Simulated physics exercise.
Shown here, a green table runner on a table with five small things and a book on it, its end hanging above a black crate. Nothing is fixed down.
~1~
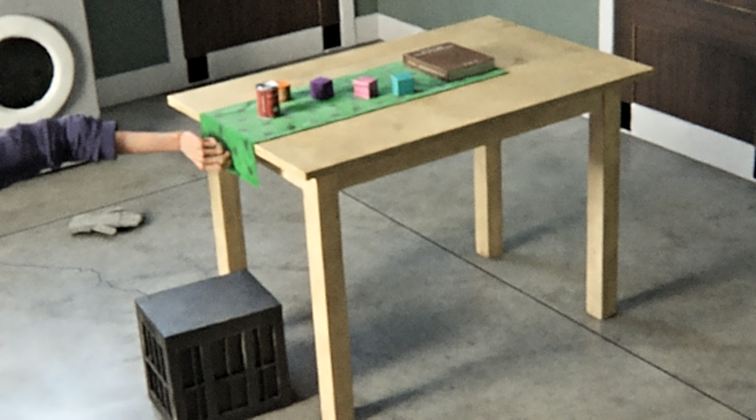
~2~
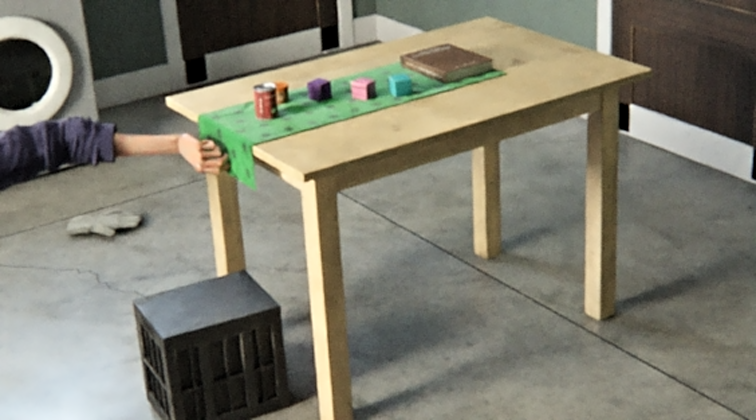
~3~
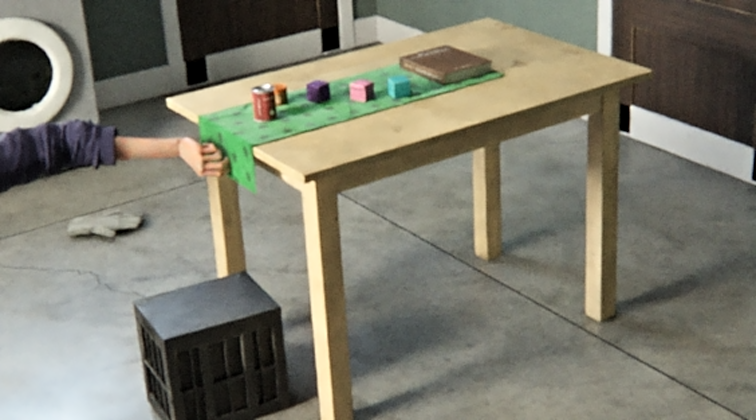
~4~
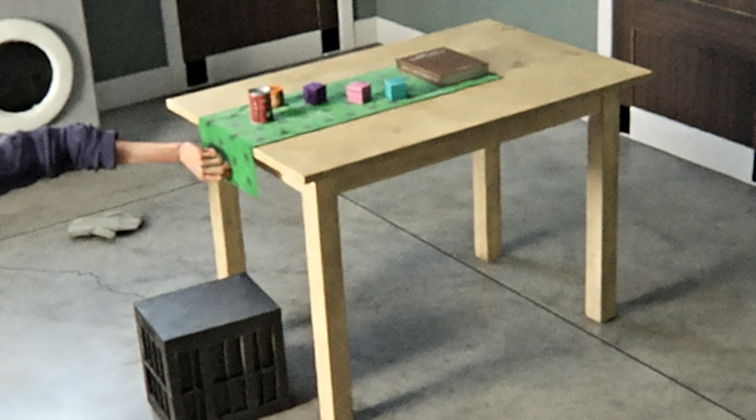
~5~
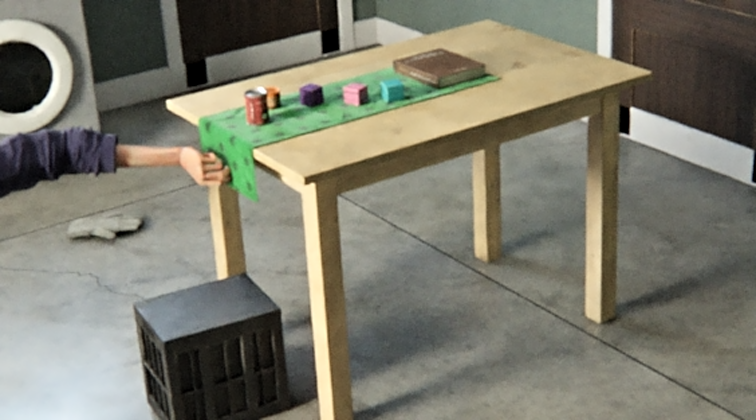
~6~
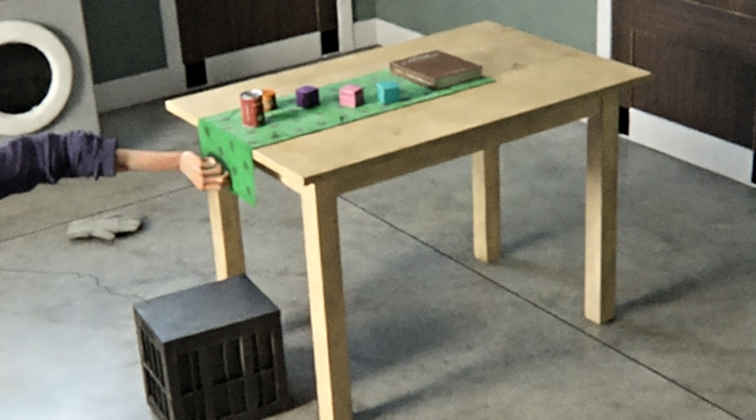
At the start, a hand at the left grips the hanging end of a green runner on a wooden table, with a red can, small colored blocks and a brown book on it. The hand slowly draws the cloth down, and the objects shift slightly left together, still upright above the black crate.
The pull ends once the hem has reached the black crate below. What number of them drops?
The answer is three.
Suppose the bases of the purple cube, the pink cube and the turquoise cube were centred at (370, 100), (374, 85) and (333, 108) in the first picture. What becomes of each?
The purple cube survives, the pink cube does not fall, the turquoise cube drops off.
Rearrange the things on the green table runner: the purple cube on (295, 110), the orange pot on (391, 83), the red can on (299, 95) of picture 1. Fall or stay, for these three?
The purple cube is carried off; the orange pot does not fall; the red can falls.
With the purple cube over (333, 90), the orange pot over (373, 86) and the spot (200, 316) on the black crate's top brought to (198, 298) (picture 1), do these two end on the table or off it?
The purple cube remains up; the orange pot stays on.
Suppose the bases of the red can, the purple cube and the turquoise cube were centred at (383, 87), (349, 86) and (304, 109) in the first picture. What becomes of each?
The red can survives, the purple cube remains up, the turquoise cube falls.
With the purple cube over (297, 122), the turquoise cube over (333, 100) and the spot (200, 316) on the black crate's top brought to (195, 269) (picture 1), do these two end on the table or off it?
The purple cube tumbles off; the turquoise cube stays on.
Soon after, hem near (232, 217); all still up.
After that, hem near (234, 255); red can and orange pot gone.
And then, hem on the crate; red can, orange pot and purple cube gone.
In the end, hem on the crate; red can, orange pot and purple cube gone. Over the edge go three.
